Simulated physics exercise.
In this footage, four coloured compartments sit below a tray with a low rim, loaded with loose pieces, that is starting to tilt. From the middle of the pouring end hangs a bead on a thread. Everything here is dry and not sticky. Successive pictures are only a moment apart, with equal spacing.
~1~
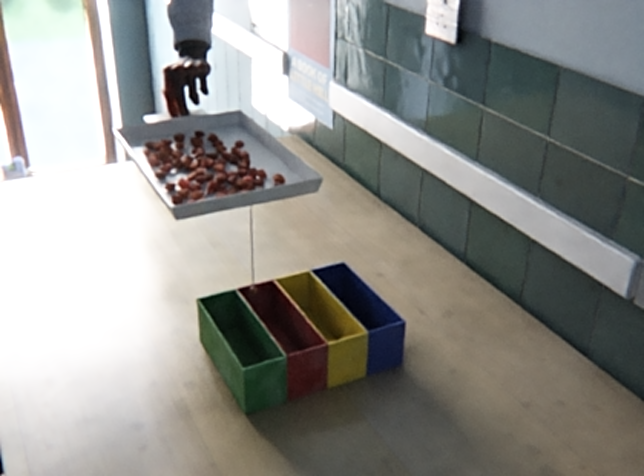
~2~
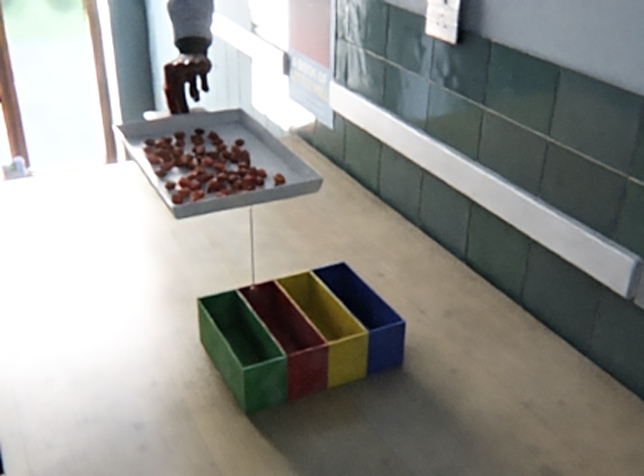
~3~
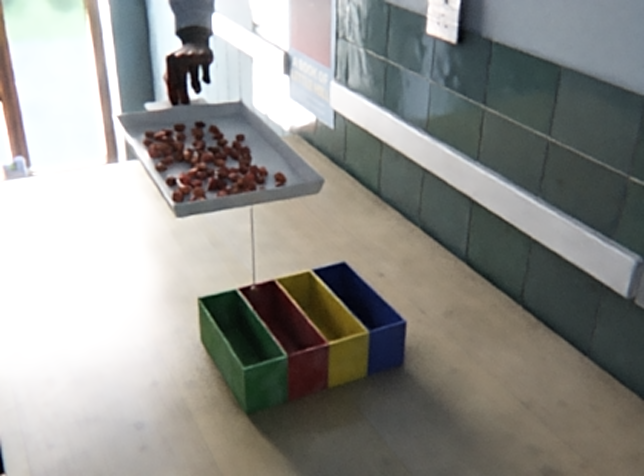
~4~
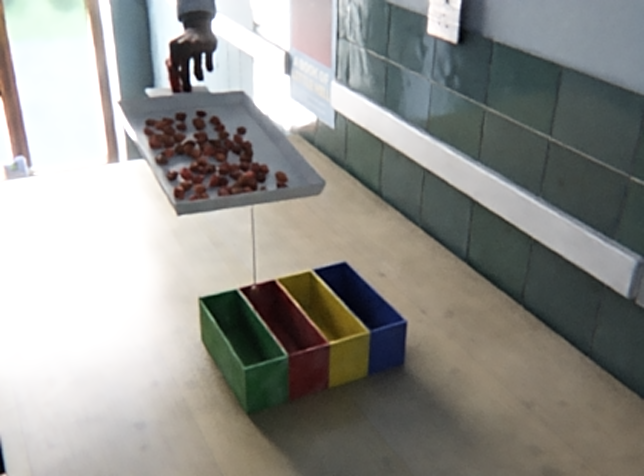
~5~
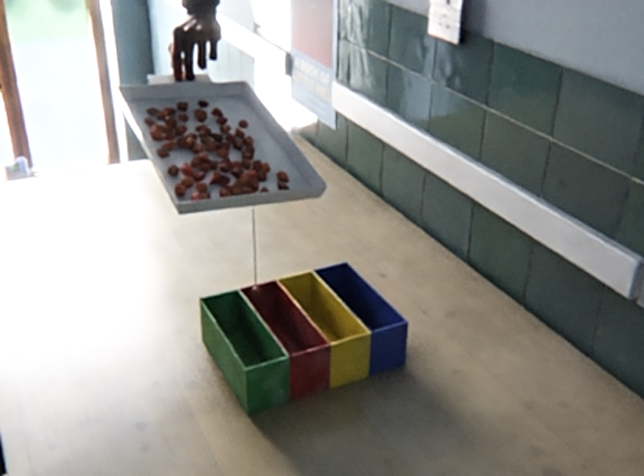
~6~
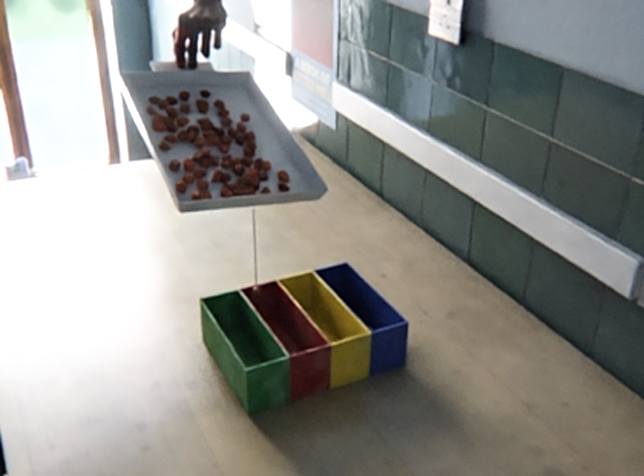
A dark hand in a grey sleeve reaches in at the top left, above a pale bench seen from raised height beside green wall tiles and a bright doorway. Below it, a grey tray of reddish-brown pieces hangs over green, red, yellow and blue compartments, a thin thread dangling beneath. The tray's far end gradually rises beside the hand, steepening its slope, while the camera stays practically still.
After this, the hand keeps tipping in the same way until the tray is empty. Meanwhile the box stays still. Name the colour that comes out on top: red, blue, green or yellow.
Yellow comes out on top.
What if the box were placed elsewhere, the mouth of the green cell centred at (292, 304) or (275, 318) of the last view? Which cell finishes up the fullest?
The red cell, then the cell in red.
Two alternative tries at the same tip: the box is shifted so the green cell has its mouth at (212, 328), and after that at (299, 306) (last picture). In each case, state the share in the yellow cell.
It would be roughly 30 per cent, followed by roughly 10 per cent.
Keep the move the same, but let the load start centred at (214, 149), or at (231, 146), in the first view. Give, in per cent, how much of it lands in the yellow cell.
Some 60 and then some 50 per cent.
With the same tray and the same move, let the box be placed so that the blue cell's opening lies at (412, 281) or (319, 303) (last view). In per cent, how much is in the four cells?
Roughly 90 per cent the first time and 80 per cent the second.
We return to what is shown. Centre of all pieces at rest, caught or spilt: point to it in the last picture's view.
I'd place the middle at about (322, 343).
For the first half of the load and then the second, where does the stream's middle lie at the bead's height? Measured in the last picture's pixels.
Initially about (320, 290); subsequently about (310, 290).
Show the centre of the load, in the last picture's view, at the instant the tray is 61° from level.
Somewhere about pixel (281, 181).
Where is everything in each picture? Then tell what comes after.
Corners of the pouring end at (175, 204) and (318, 176), level; middle of the load at (219, 168), bits of crushed brick; bead on its thread at (254, 291); green cell at (265, 381); red cell at (307, 368); yellow cell at (348, 356); blue cell at (386, 344), in the first picture.
Corners of the pouring end at (175, 204) and (318, 177), level; middle of the load at (219, 167), in the second picture.
Corners of the pouring end at (176, 202) and (319, 178), tipped barely, lowest at the right corner; middle of the load at (220, 163), in the third picture.
Corners of the pouring end at (178, 201) and (321, 181), tipped a little, lowest at the right corner; middle of the load at (221, 158), in the fourth picture.
Corners of the pouring end at (180, 200) and (322, 184), tipped a little, lowest at the right corner; middle of the load at (222, 153), in the fifth picture.
Corners of the pouring end at (182, 199) and (323, 186), tipped clearly, lowest at the right corner; middle of the load at (224, 149); green cell at (268, 382); red cell at (310, 369); yellow cell at (350, 356); blue cell at (389, 345), in the sixth picture.
Soon, tray tipped steeply; nearly all on the tray; a stray few falling or outside the box.
A while on, tray tipped right over; about a third on the tray; about a quarter in the yellow cell; a small part in the blue cell; a small part in the red cell; a stray few in the green cell; about a quarter falling or outside the box.
Towards the end, tray tipped past a quarter turn; about two thirds in the yellow cell; about a quarter in the blue cell; a small part in the red cell; a small part in the green cell; a small part falling or outside the box.
Finally, tray tipped past a quarter turn; about two thirds in the yellow cell; about a quarter in the blue cell; a small part in the red cell; a small part in the green cell; a small part outside the box.
